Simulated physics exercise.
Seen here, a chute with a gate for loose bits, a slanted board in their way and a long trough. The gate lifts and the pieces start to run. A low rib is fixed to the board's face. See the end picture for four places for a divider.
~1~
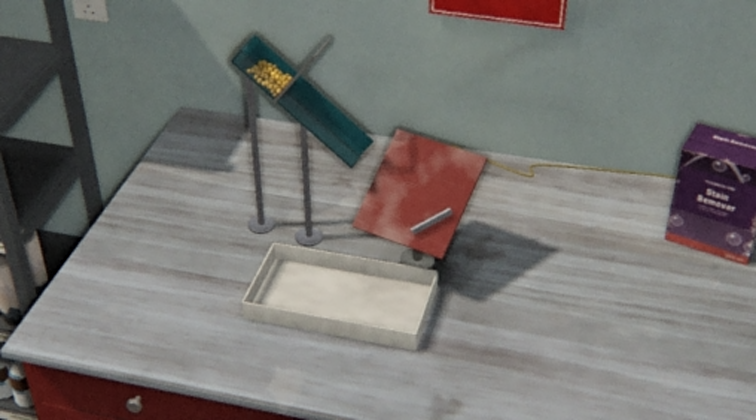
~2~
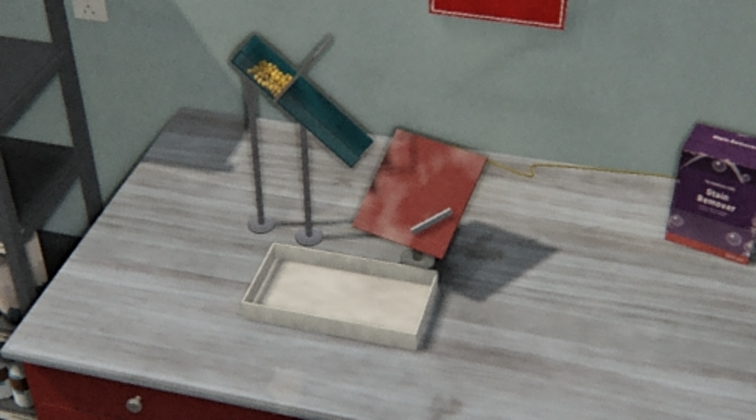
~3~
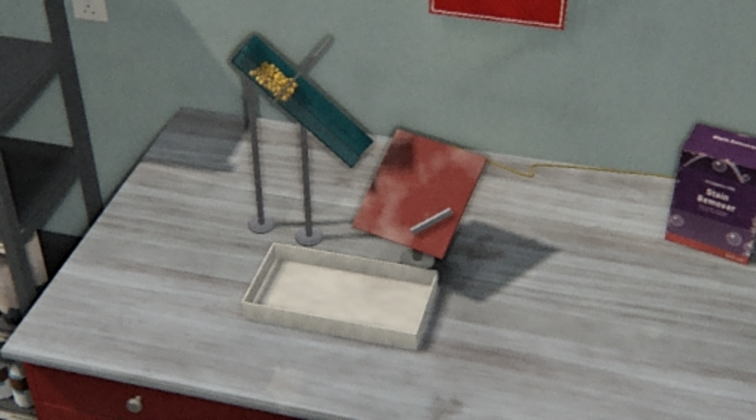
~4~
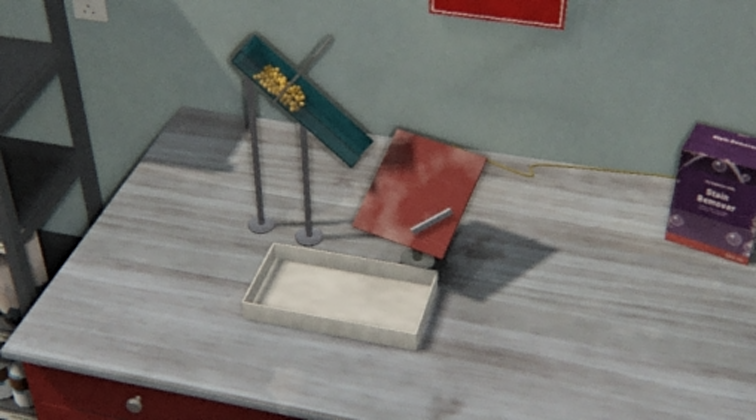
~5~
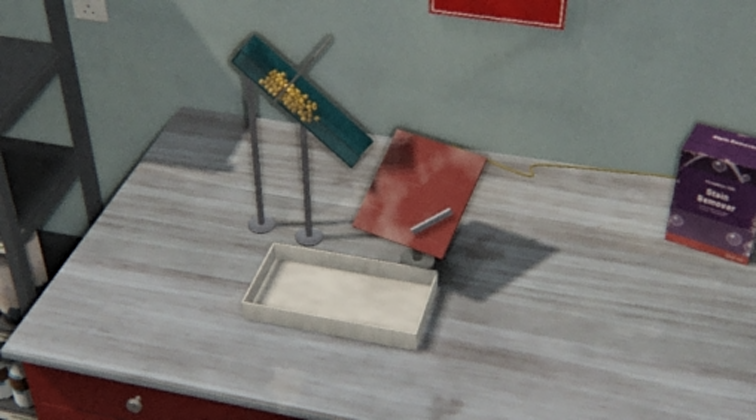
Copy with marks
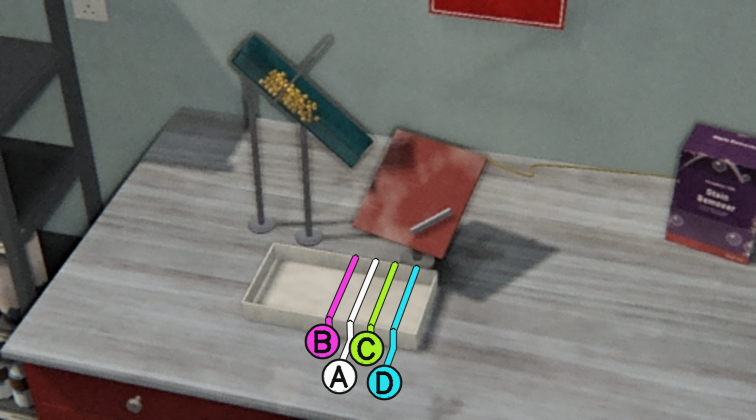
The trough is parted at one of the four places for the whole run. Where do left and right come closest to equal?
Line C does it best.
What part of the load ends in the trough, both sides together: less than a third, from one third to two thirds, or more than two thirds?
About that: More than two thirds.
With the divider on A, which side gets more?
Right.
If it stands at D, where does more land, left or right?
The left side.
On the marked copy, line A crosses the front rim at (350, 322); line B crosses the front rim at (329, 318); line C crosses the front rim at (370, 325); line D crosses the front rim at (393, 330).
Choosing A, of what is caught, a small part on the left of the divider, nearly all on the right.
Choosing B, of what is caught, none on the left of the divider, all on the right.
Choosing C, of what is caught, about a third on the left of the divider, about two thirds on the right.
Choosing D, of what is caught, nearly all on the left of the divider, a small part on the right.
